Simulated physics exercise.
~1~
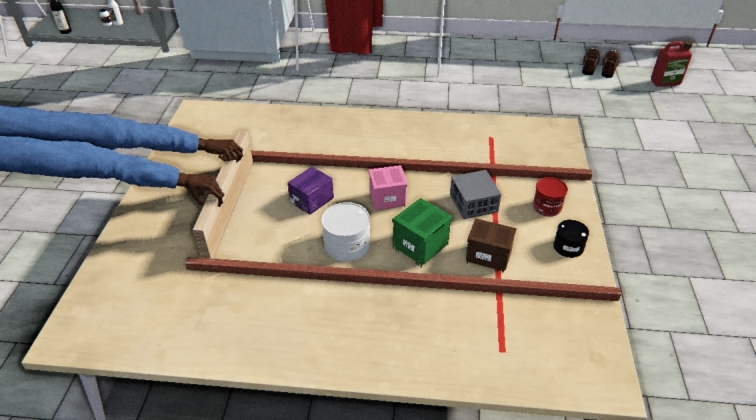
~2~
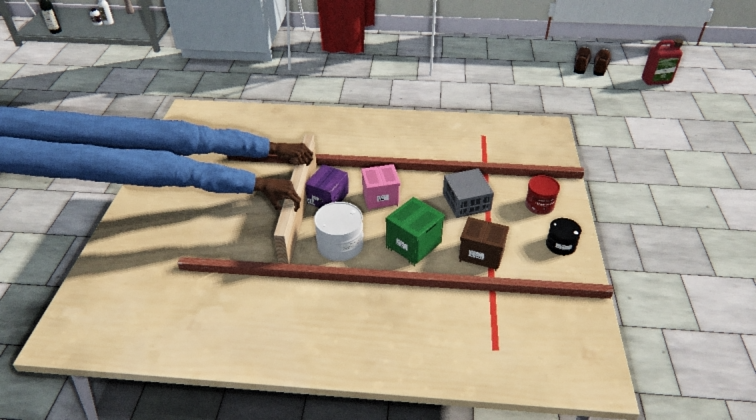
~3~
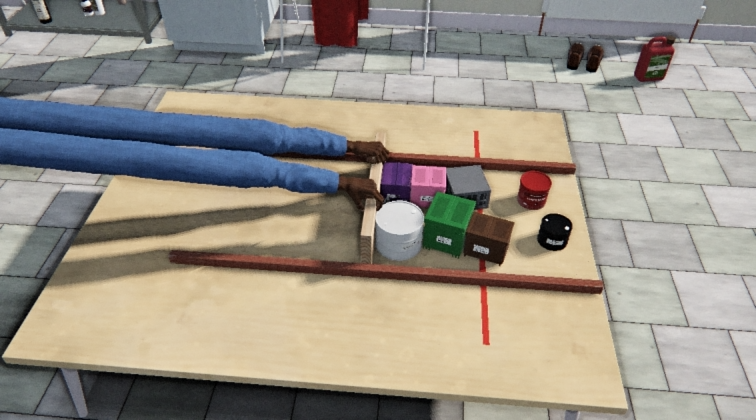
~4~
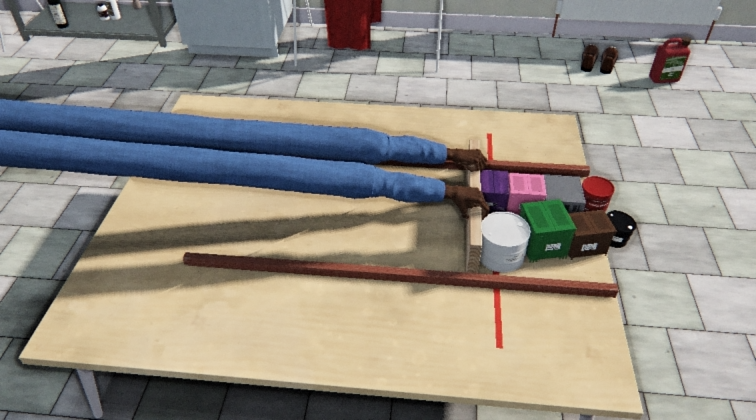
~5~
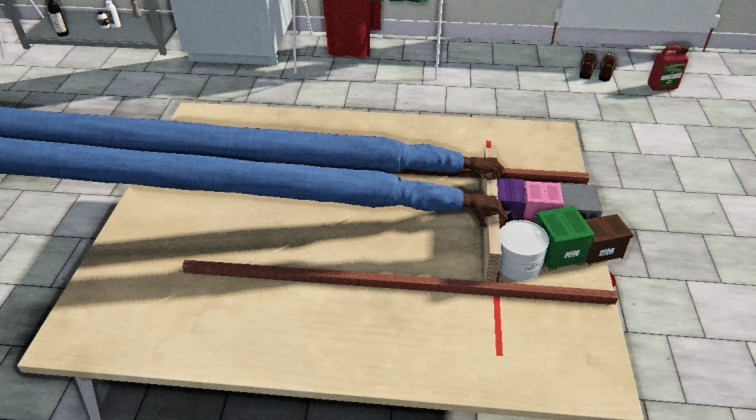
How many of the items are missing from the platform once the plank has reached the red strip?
Two are missing, the red pail and the black canister, which go off the right edge. The other six are still on the platform.
